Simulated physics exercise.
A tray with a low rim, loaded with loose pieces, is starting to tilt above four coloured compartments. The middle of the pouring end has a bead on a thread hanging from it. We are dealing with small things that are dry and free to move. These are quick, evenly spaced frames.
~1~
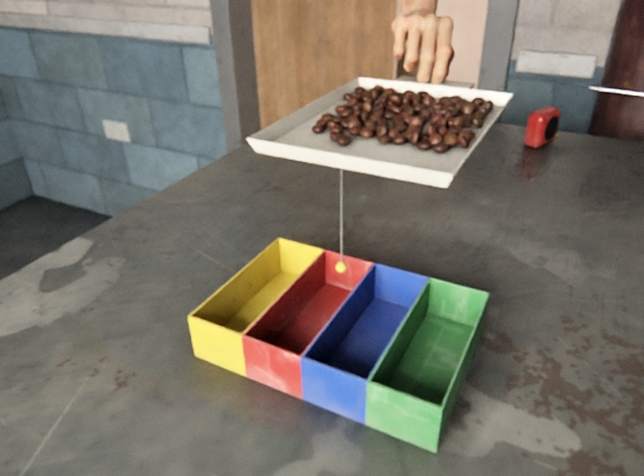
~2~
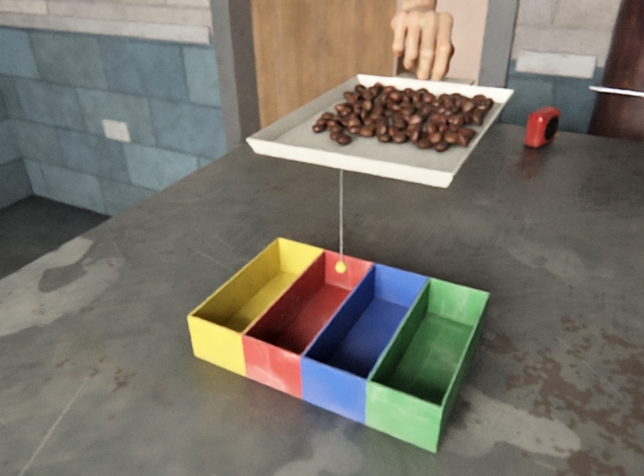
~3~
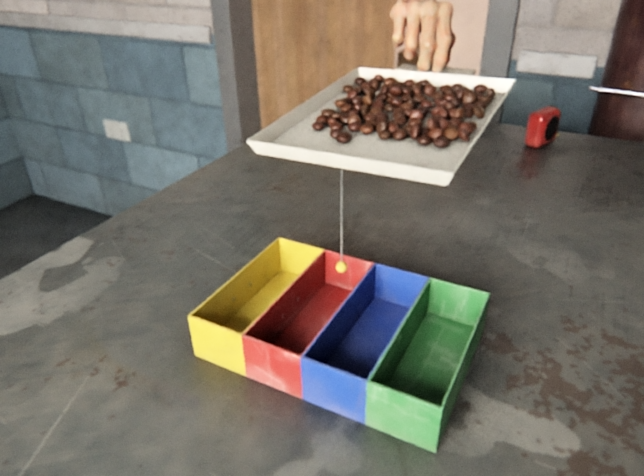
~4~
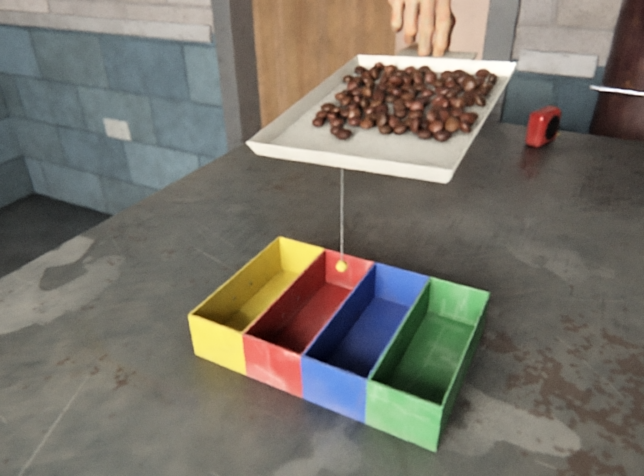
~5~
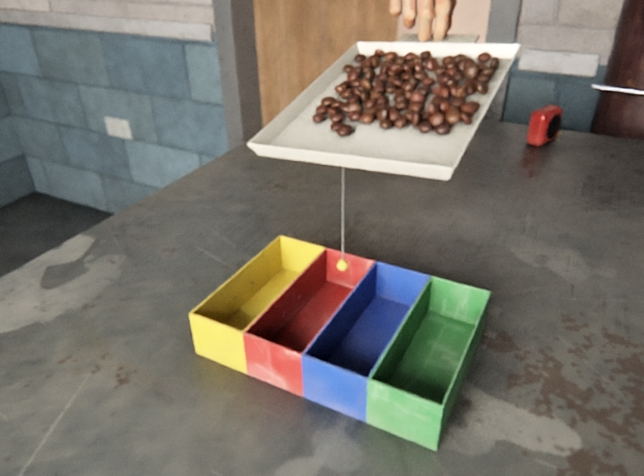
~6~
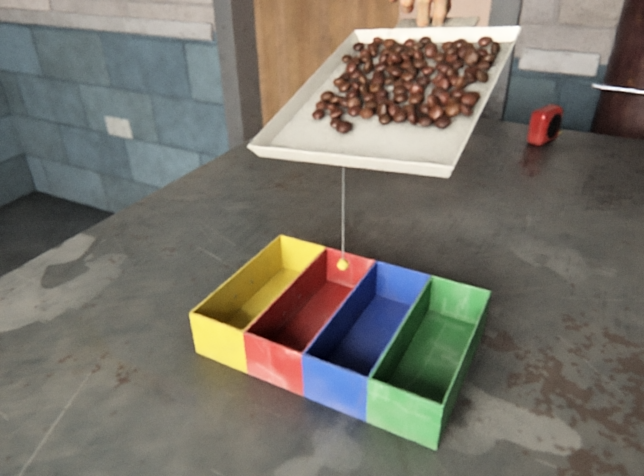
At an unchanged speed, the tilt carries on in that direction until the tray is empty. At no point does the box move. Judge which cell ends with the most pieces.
The yellow cell ends with the most.
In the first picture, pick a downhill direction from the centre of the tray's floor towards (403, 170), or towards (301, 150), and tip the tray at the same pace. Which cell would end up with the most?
The cell in green first, yellow second.
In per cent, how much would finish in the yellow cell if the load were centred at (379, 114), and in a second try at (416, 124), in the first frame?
First case: Around 50 %; second case: Around 50 %.
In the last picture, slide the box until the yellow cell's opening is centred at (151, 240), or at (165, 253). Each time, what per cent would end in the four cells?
Estimates in order: 80 percent, 90 percent.
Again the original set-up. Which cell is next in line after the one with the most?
The one in second place is red.
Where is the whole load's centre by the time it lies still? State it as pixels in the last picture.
Somewhere close to (263, 319) in the last picture.
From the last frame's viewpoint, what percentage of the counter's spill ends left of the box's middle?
Estimate: About 100 percent.
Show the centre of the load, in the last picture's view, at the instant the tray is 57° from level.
(298, 147).
Soon, tray tipped steeply; about two thirds on the tray; a stray few in the yellow cell; about a quarter falling or outside the box.
A while on, tray tipped right over; a small part on the tray; about a third in the yellow cell; about a quarter in the red cell; a small part in the blue cell; about a third falling or outside the box.
Towards the end, tray tipped past a quarter turn; about half in the yellow cell; about a quarter in the red cell; a small part in the blue cell; about a quarter falling or outside the box.
Finally, tray tipped past a quarter turn; about half in the yellow cell; about a quarter in the red cell; a small part in the blue cell; none in the green cell; about a quarter outside the box.
